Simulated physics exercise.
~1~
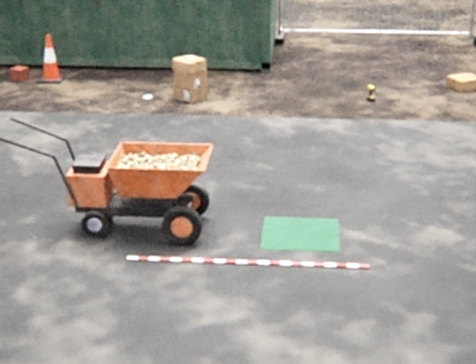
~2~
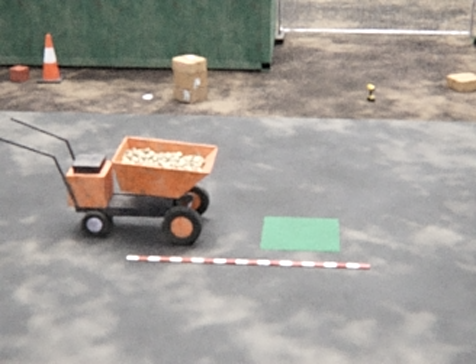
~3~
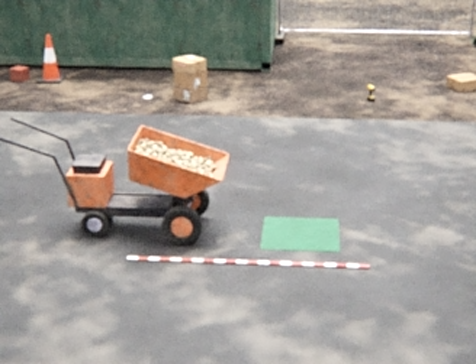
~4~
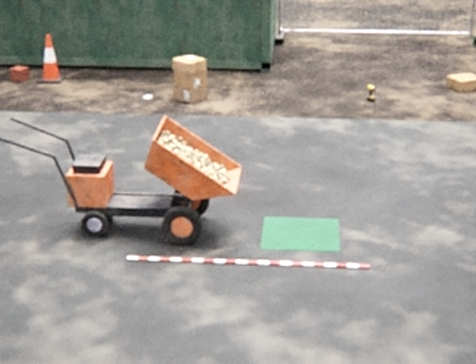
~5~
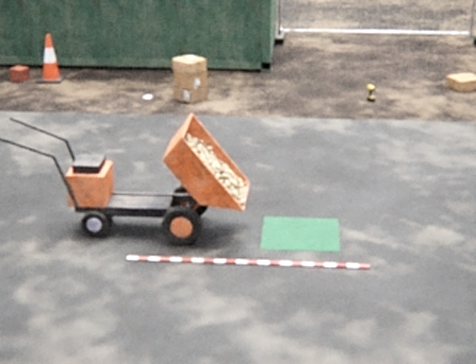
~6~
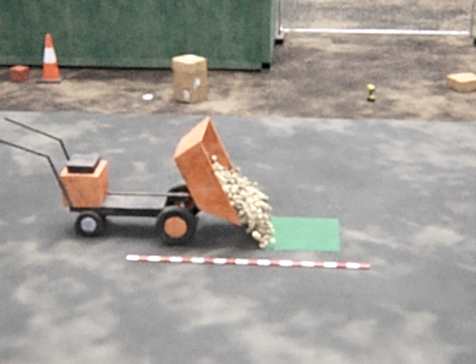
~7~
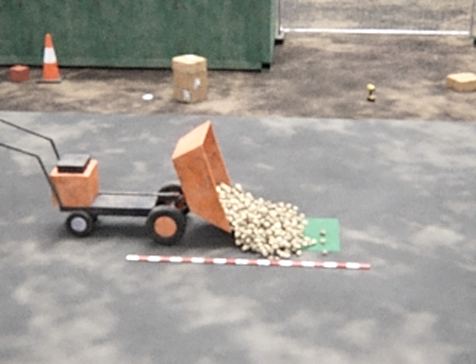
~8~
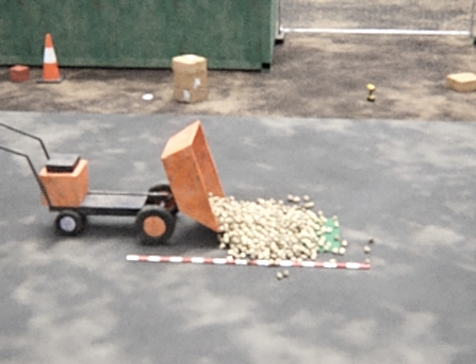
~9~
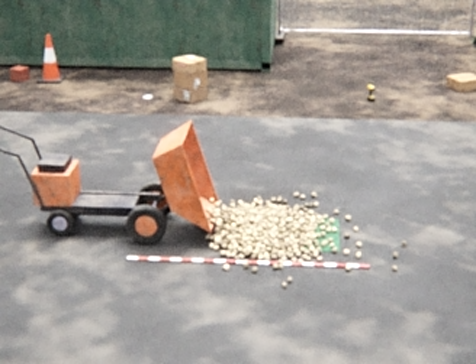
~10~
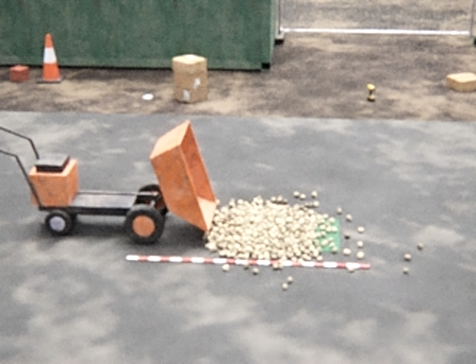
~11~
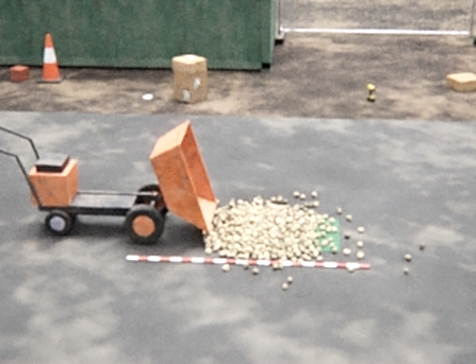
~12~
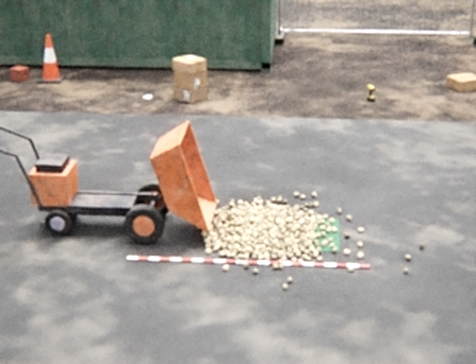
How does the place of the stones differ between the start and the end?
At the start the stones are piled in the barrow's orange tray. At the end they lie on the ground to the right of it, in a spread-out heap that partly covers the green sheet.
An orange powered barrow full of round, pale stones tipped its tray steeply to the right, then rolled back to the left as they poured out, leaving a wide heap spread beside the tray and partly over the green sheet.
